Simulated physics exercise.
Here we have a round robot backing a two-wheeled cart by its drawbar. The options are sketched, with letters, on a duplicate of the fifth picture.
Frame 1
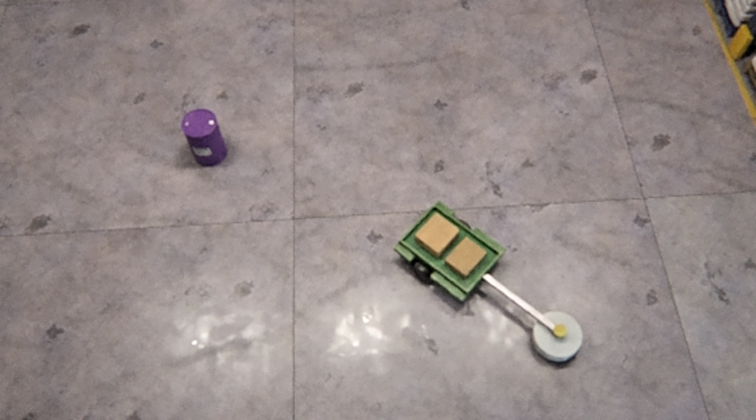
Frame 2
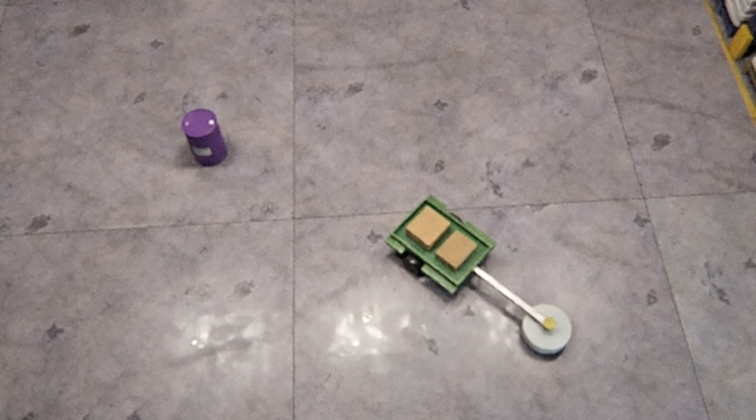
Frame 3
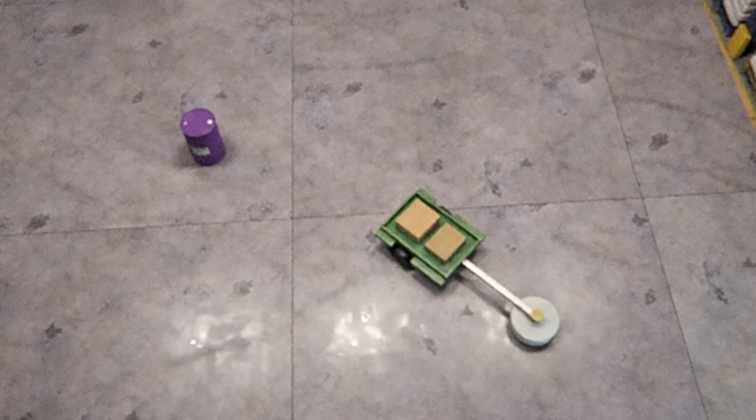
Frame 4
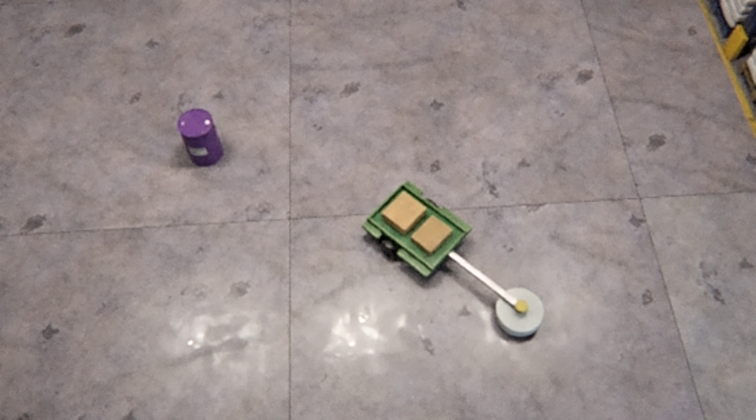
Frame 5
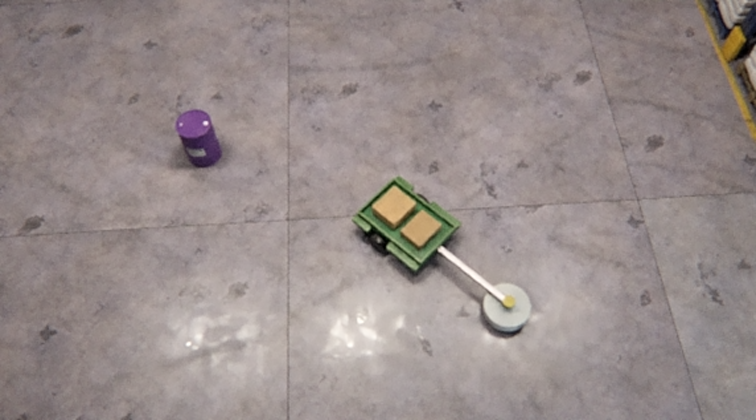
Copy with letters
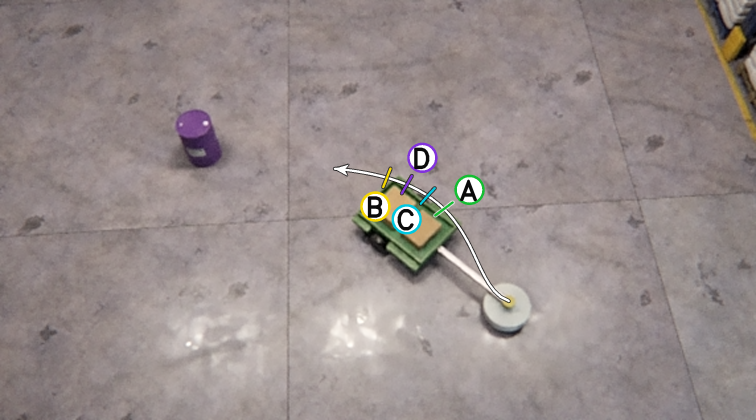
On a grey tiled floor, a round white robot slowly backs a green cart up and left, a purple drum standing apart.
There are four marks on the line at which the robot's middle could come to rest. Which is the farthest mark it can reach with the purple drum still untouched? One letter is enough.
All is well up to B.
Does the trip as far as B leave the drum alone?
Yes.
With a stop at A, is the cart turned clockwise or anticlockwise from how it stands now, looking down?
For that mark, anticlockwise.
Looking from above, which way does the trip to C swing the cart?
For that mark, anticlockwise.
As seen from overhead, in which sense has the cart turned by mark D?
Anticlockwise.
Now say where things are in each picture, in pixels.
The first frame shows purple drum (211, 153); robot (557, 335); green cart (450, 249).
The second frame shows robot (547, 328); green cart (441, 242); purple drum (211, 153).
The third frame shows robot (535, 320); green cart (430, 234); purple drum (209, 153).
The fourth frame shows robot (520, 311); green cart (417, 226); purple drum (207, 153).
The fifth frame shows robot (507, 306); green cart (407, 221); purple drum (205, 154).
On the copy, A at (444, 209); B at (387, 178); C at (428, 196); D at (407, 185); the route from (509, 301) via (438, 204) to (335, 169).
On B. First, robot (471, 255), cart (364, 188).
Then, robot (433, 206), cart (317, 167).
Finally, robot (387, 184), cart (269, 156); nothing has been touched.
By contrast, A is safe but short; C is safe but short; D is safe but short.
